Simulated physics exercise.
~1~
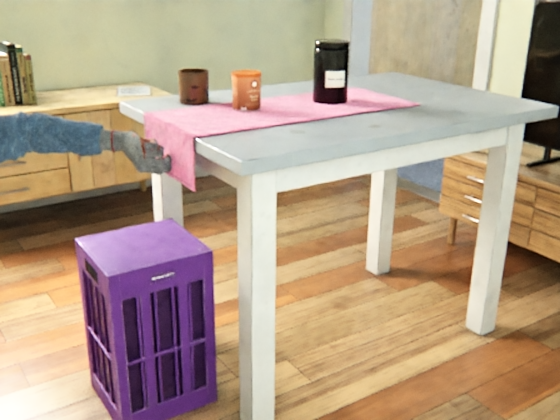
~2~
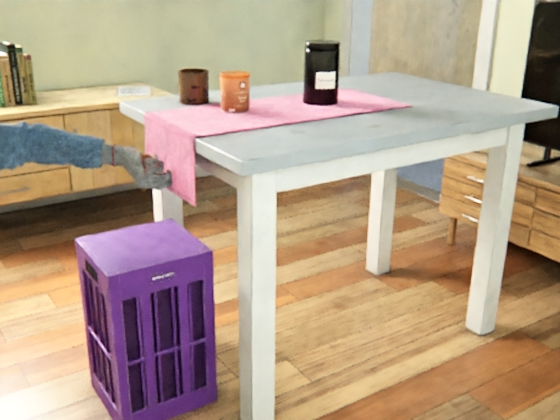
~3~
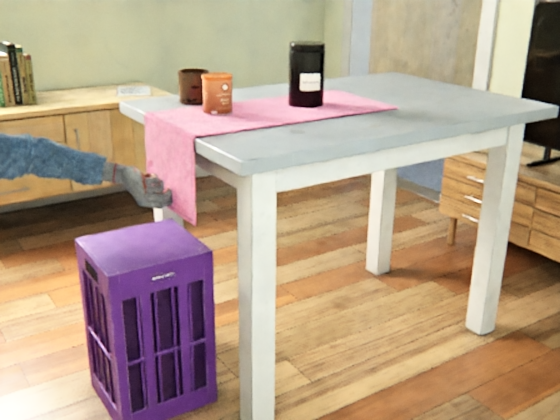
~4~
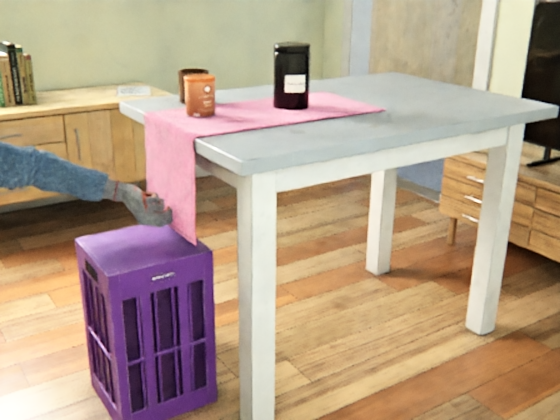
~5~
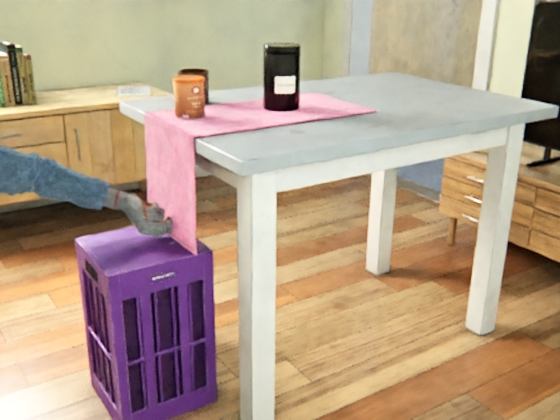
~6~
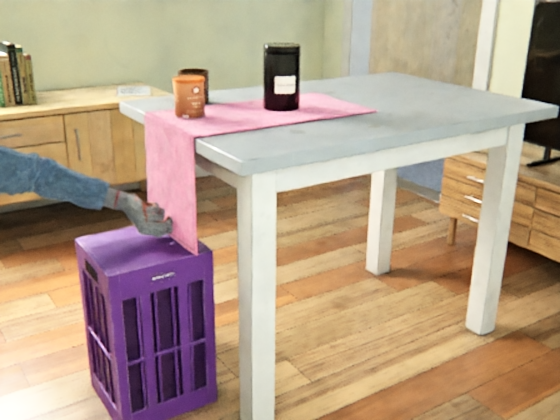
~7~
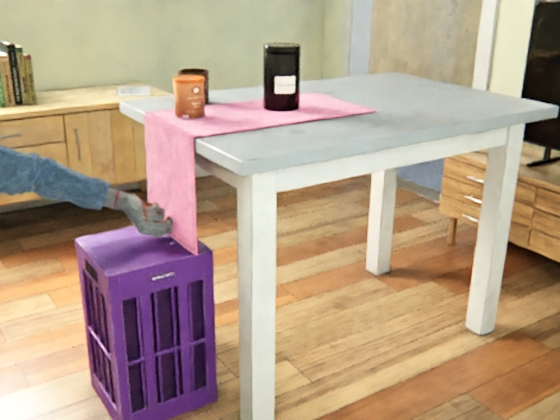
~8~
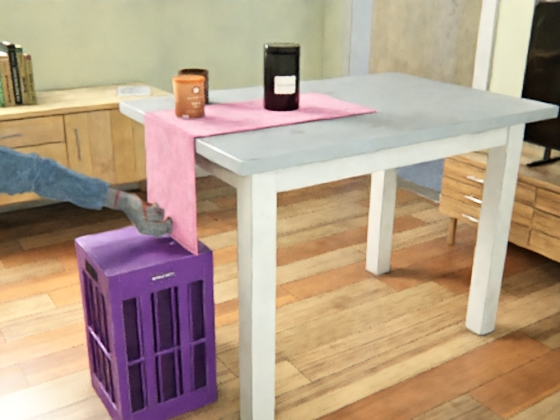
A pink hand towel on a table is pulled down over the left edge by a gloved hand, carrying the orange tin and black canister left, until its hem reaches the purple crate's top; both stay upright on the table beside the unmoved brown mug.
